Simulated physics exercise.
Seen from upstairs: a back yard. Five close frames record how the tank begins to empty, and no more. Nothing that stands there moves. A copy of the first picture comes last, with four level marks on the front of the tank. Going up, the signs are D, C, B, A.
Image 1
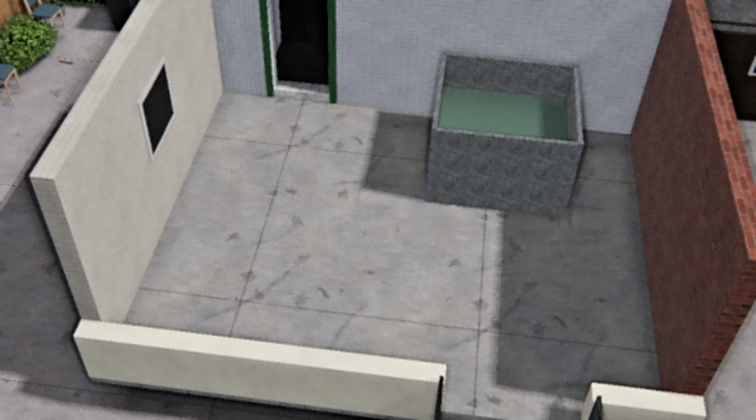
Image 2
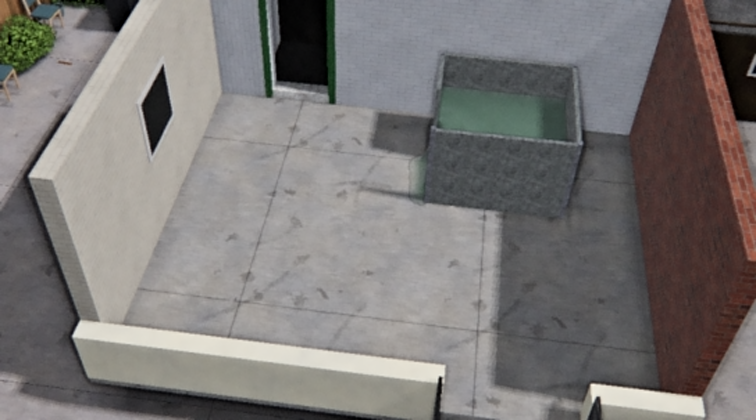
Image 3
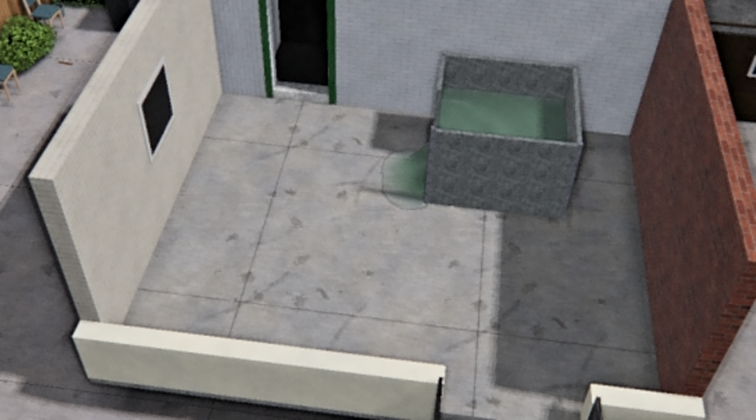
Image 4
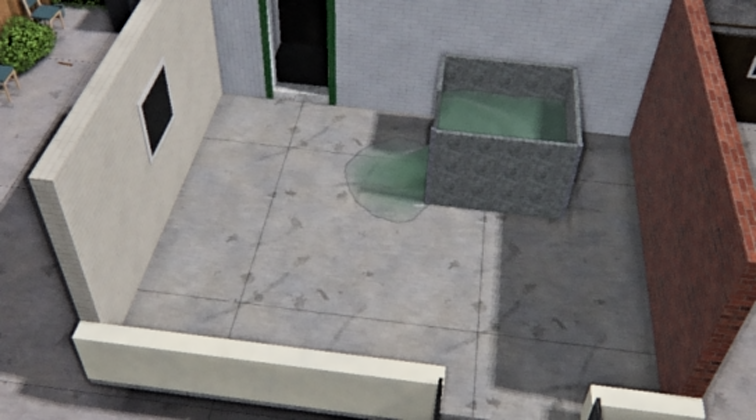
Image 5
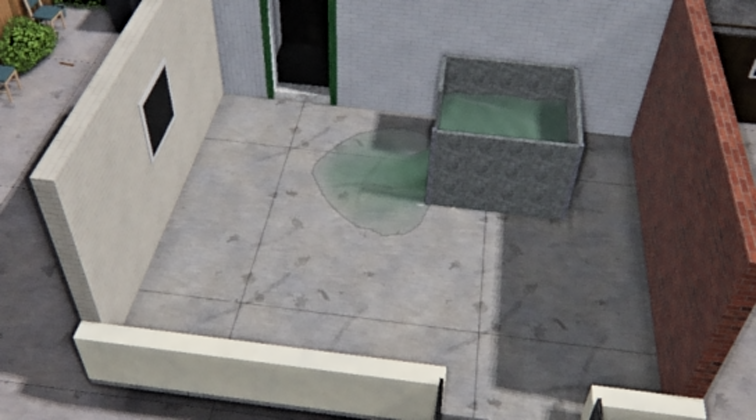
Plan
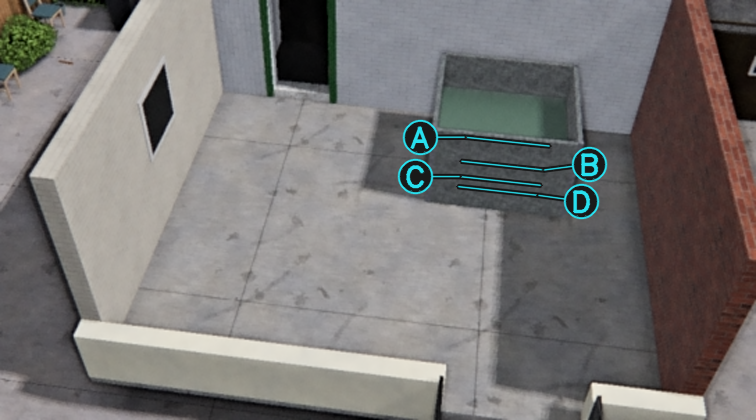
Green water spreads leftward across the paved yard from the base of a gray tank.
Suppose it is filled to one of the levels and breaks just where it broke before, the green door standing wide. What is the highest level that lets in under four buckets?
Choose B.
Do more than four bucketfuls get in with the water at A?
Yes, it does.
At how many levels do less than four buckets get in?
Three of the four.
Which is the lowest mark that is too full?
That is mark A.
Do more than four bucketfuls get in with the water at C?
No.
In cyan, A at (506, 141); B at (502, 165); C at (499, 180); D at (498, 190); from the bottom up D, C, B, A.
With A, about 9 bucketfuls get in.
With B, a bucket or two gets in.
With C, nothing gets over.
With D, nothing gets over.
